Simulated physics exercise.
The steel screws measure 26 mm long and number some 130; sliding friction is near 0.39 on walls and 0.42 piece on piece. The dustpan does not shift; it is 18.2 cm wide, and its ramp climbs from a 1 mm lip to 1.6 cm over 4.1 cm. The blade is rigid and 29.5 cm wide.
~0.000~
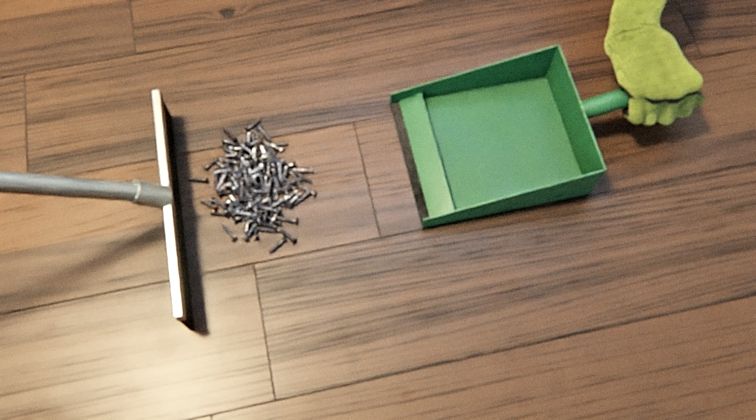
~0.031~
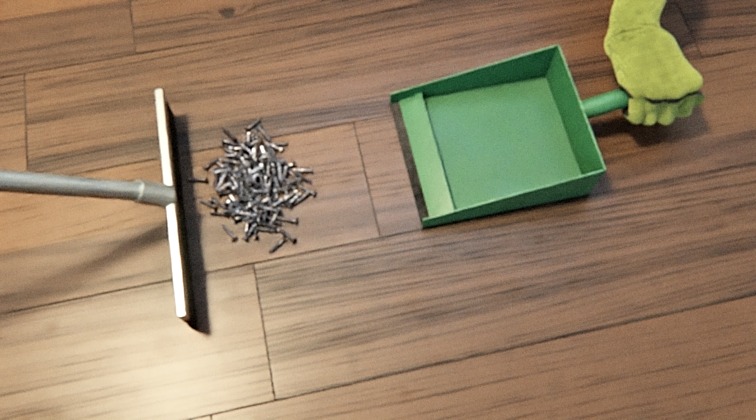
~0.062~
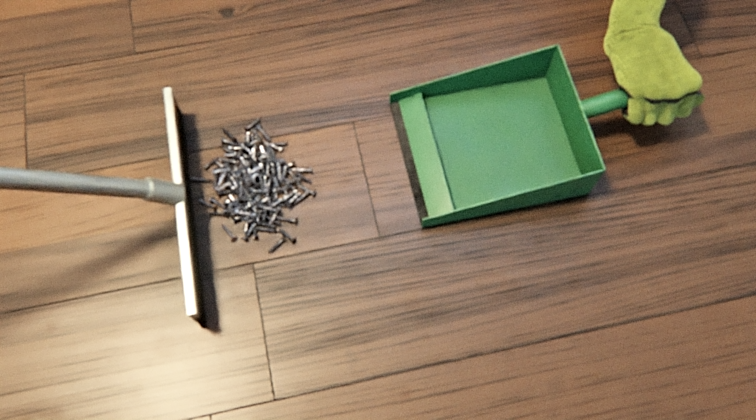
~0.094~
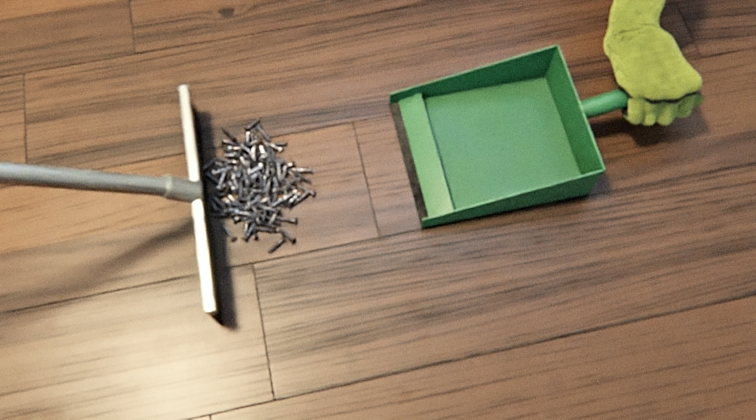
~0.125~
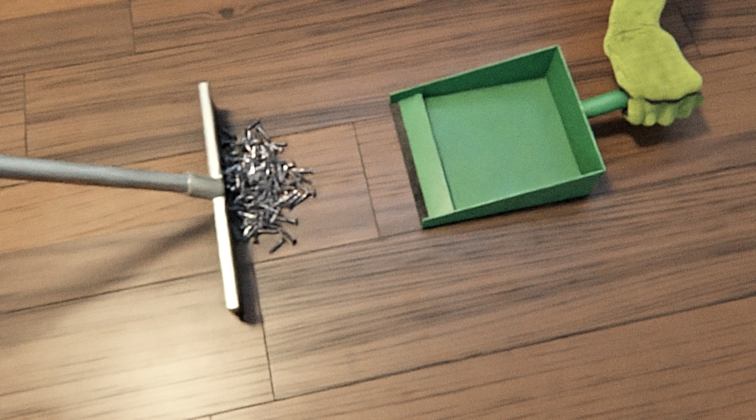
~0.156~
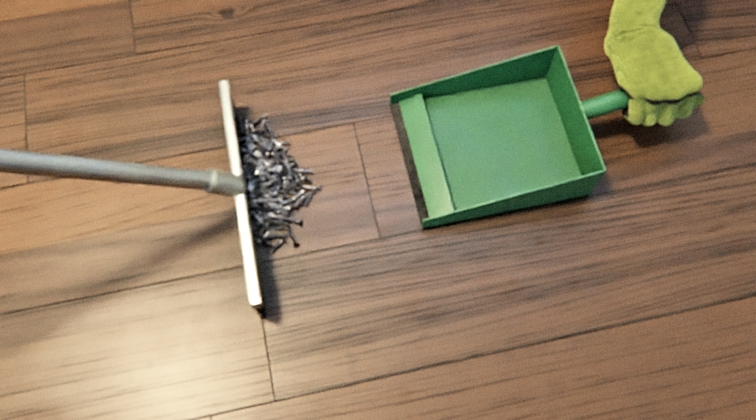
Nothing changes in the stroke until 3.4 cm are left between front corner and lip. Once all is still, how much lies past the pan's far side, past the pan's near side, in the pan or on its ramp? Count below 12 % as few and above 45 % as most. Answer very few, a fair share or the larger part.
Far side: Very few, near side: Very few, pan: A fair share.
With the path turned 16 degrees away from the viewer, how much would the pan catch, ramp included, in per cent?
It would be near 30 per cent.
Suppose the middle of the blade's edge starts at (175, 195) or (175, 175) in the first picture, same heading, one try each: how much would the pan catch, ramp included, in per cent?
About 40 and 35 per cent.
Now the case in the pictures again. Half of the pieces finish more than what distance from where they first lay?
Roughly 20 cm.
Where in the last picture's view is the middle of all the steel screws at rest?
At about (404, 153).
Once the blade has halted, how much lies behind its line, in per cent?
Some 0 per cent.
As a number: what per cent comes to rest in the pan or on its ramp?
Roughly 35 per cent.
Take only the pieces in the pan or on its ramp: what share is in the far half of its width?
Roughly 60 per cent.
Then, at 0.28 s, middle of the blade 11 cm from the lip; 0 % over the lip, far side 5 %, near side 0 %.
After 0.36 s, middle of the blade 5 cm from the lip; 5 % over the lip, far side 5 %, near side 0 %.
After 0.57 s, middle of the blade 4 cm from the lip; 35 % over the lip, far side 5 %, near side 5 %.
By 1.3 s all is still; far side 5 %, near side 5 %, pan 35 %, in front of the lip or behind the blade 55 %.
